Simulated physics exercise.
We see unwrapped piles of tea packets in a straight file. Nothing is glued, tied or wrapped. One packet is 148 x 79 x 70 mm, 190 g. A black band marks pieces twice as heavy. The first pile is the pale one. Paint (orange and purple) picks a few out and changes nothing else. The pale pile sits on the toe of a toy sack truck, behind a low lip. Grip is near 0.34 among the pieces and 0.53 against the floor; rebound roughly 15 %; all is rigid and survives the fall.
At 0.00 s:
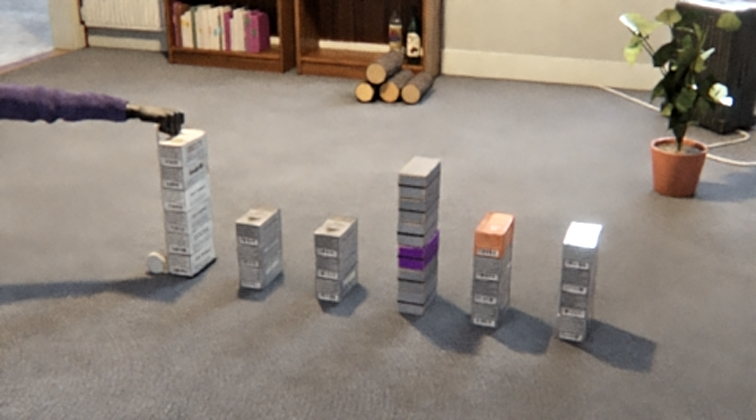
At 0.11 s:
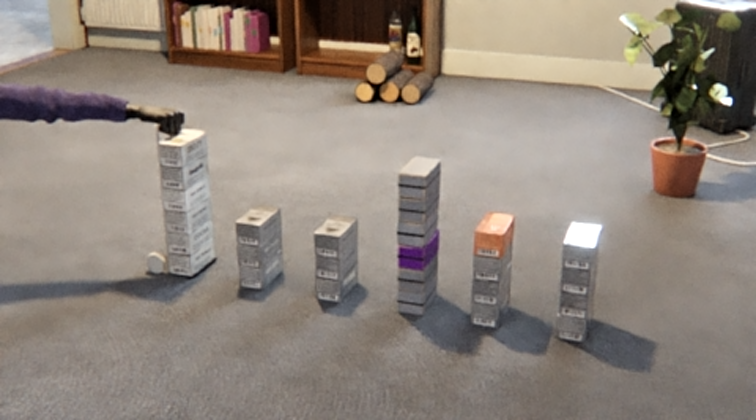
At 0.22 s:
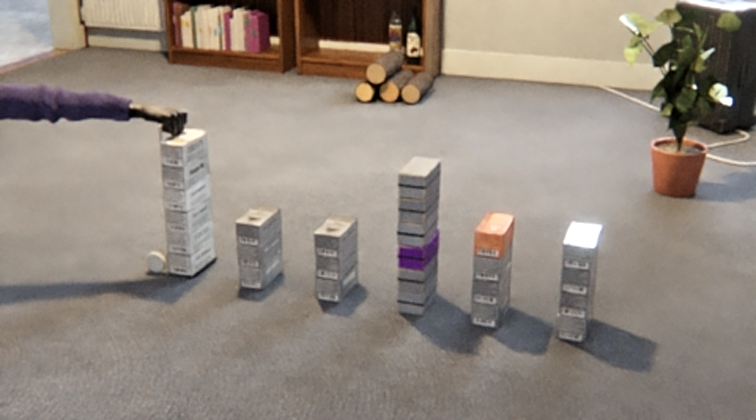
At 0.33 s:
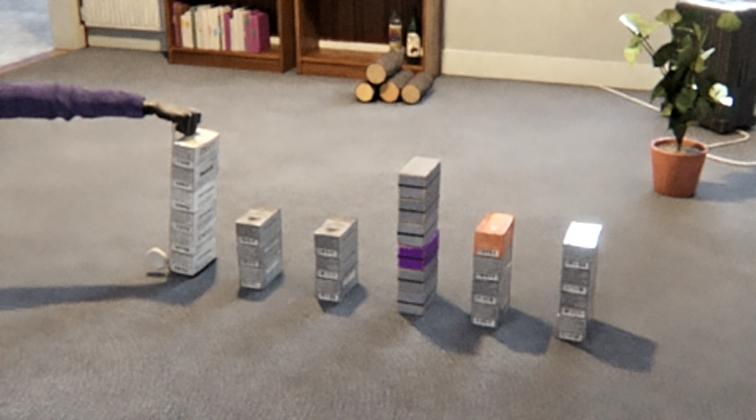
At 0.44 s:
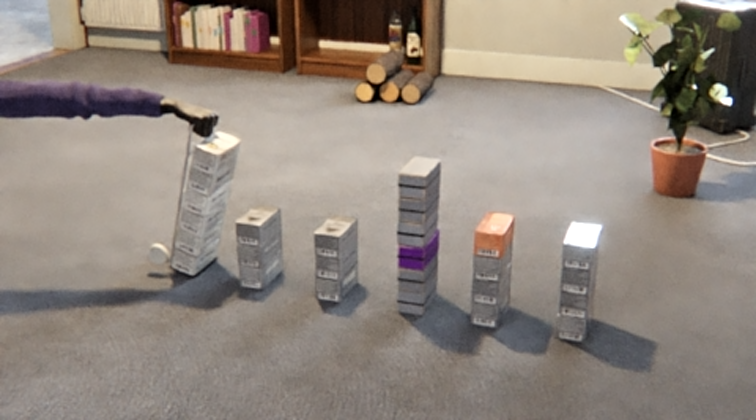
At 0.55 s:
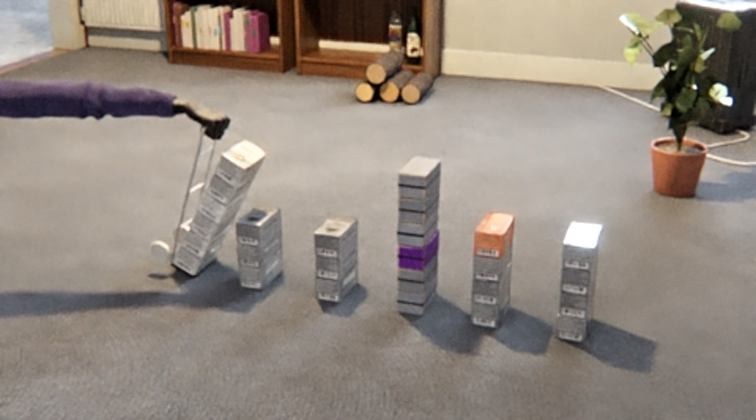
On a grey carpeted floor in a room with a bookcase, stacked logs and a potted plant behind, the view is fixed and slightly raised. Six piles of packets stand in a row, a tall pale one at left on a small upright frame, the others mostly grey, with one purple packet and one orange top. A purple-sleeved arm with a dark hand tilts the frame rightward, and the pale pile leans further toward its neighbour.
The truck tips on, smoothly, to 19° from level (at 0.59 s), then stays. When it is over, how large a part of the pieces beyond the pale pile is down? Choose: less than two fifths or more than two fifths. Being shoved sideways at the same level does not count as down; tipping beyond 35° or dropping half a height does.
The part is under two fifths.
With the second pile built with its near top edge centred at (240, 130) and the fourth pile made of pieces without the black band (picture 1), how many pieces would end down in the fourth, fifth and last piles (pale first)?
In that case fourth 5, fifth 3, last 0.
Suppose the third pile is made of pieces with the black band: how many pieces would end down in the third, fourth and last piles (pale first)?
Then third 1, fourth 0, last 0.
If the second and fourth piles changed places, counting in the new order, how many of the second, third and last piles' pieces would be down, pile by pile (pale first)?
Then second 5, third 2, last 0.
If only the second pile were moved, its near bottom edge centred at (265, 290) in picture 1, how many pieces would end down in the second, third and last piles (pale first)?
Then second 2, third 2, last 0.
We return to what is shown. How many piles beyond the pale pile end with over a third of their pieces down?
2 of them.
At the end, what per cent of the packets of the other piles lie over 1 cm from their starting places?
20 per cent.
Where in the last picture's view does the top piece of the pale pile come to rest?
Near (313, 270).
After 0.70 s, 5 of the pale pile down; none of the 20 other packets down, 1 disturbed.
After 0.92 s, 6 of the pale pile down; 1 of the 20 other packets down.
At rest (1.6 s), 6 of the pale pile down; 4 of the 20 other packets down; purple packet unmoved; orange packet unmoved. That is 20 per cent. As the last picture would show them, middles, purple packet near (419, 248), orange packet near (494, 235).
